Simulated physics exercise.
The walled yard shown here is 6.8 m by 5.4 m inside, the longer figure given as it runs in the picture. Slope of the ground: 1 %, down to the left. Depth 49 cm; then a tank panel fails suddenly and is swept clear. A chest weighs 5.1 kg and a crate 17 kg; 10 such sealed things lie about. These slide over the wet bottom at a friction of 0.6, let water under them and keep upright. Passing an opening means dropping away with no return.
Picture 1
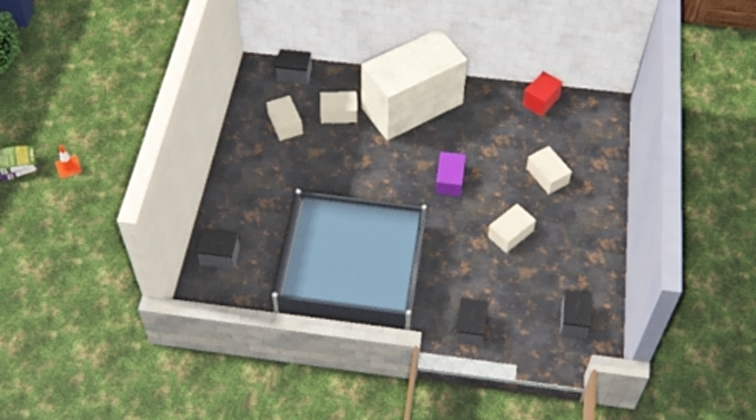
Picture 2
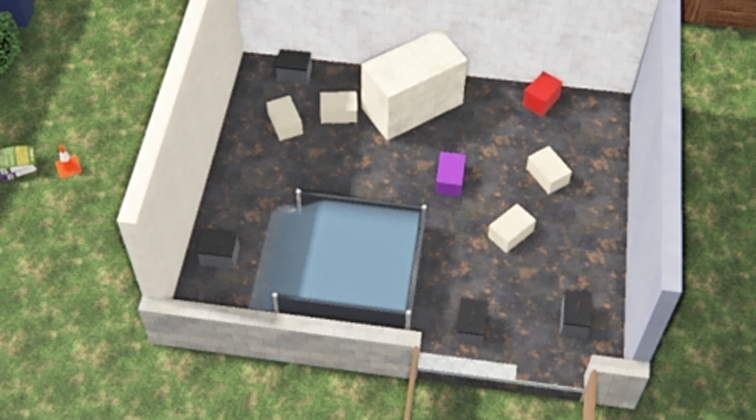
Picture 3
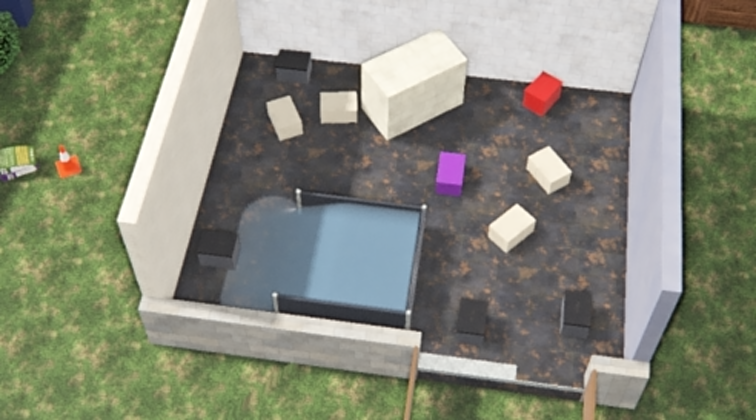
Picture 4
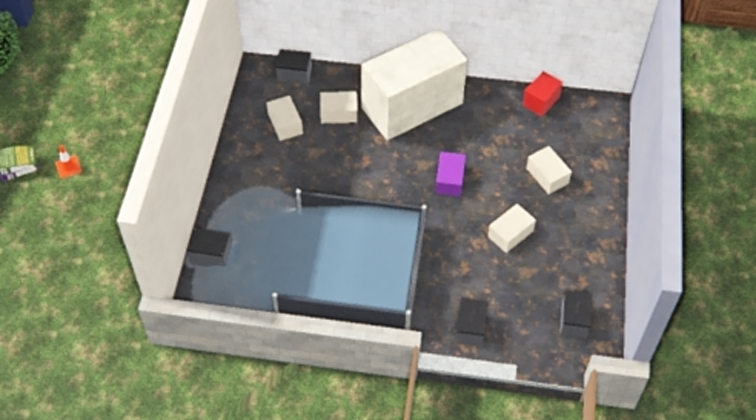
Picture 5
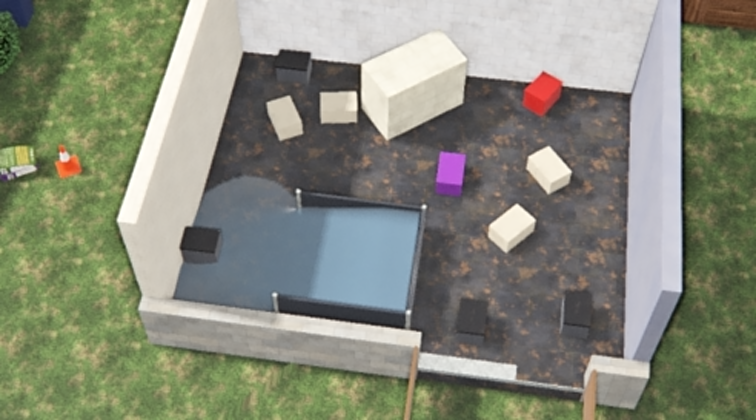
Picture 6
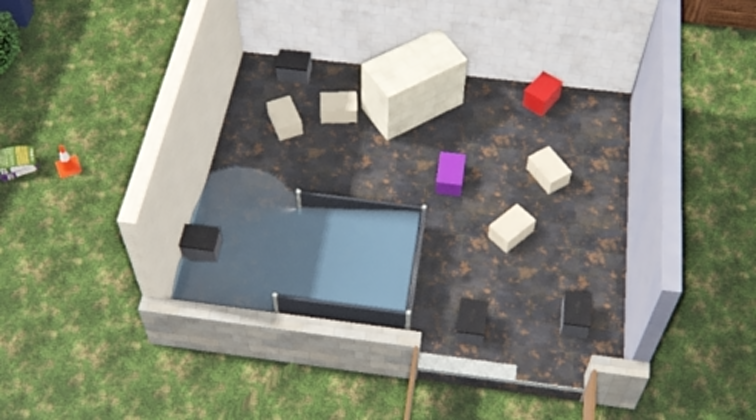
Blue water spreads left from a square pool and slightly shifts one dark box.
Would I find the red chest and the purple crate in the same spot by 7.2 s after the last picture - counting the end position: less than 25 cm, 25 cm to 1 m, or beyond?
The red chest remains almost where it was, and the purple crate remains almost where it was.
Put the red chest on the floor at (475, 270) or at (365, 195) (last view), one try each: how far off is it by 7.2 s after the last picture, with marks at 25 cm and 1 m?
Nearly still; moved partway.
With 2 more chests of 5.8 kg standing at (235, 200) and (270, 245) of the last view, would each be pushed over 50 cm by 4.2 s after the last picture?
In the order asked: Clear of the mark; clear of the mark.
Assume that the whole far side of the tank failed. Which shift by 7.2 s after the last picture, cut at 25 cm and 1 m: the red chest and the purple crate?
Red chest: Washed well away; purple crate: A modest shift.
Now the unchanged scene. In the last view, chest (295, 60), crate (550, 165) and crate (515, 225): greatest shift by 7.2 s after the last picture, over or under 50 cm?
Beyond the limit, then within the limit, then within the limit.
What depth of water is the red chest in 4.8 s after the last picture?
Near 2 cm deep.
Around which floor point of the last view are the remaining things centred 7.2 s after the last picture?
Around (441, 170).
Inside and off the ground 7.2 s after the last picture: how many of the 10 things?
At that time the total is 4.
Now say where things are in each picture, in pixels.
In the first picture, the red chest at (544, 86), on the bottom; the purple crate at (451, 168), on the bottom; water covers 3.4 m2; 0 of 10 have shifted.
In the second picture, the red chest at (544, 86), on the bottom; the purple crate at (451, 168), on the bottom; water covers 4.3 m2; 0 of 10 have shifted.
In the third picture, the red chest at (544, 86), on the bottom; the purple crate at (451, 168) rests on the ground; water covers 5.3 m2; 0 of 10 have shifted.
In the fourth picture, the red chest at (544, 86), on the bottom; the purple crate at (451, 168) rests on the ground; water covers 6.5 m2; 1 of 10 have shifted.
In the fifth picture, the red chest at (544, 86), on the bottom; the purple crate at (451, 168), on the bottom; 7.5 m2 under water; 1 of 10 have shifted.
In the sixth picture, the red chest at (544, 86), on the bottom; the purple crate at (451, 168) rests on the ground; 7.8 m2 under water; 1 of 10 have shifted.
Then, 0.9 s after the last picture the red chest is near (544, 86), 0.0 m from its start, aground; the purple crate is near (451, 168), 0.0 m from its start, aground; 0 of 10 are out; 1 afloat.
Then, 2.8 s after the last picture the red chest is near (544, 86), 0.0 m from its start, aground; the purple crate is near (451, 168), 0.0 m from its start, aground; 0 of 10 are out; 1 afloat.
Then, 4.8 s after the last picture the red chest is near (546, 87), 0.0 m from its start, aground; the purple crate is near (451, 168), 0.0 m from its start, aground; 0 of 10 are out; 4 afloat.
Then, 7.2 s after the last picture the red chest is near (547, 88), 0.1 m from its start, aground; the purple crate is near (451, 168), 0.0 m from its start, aground; 0 of 10 are out; 4 afloat.
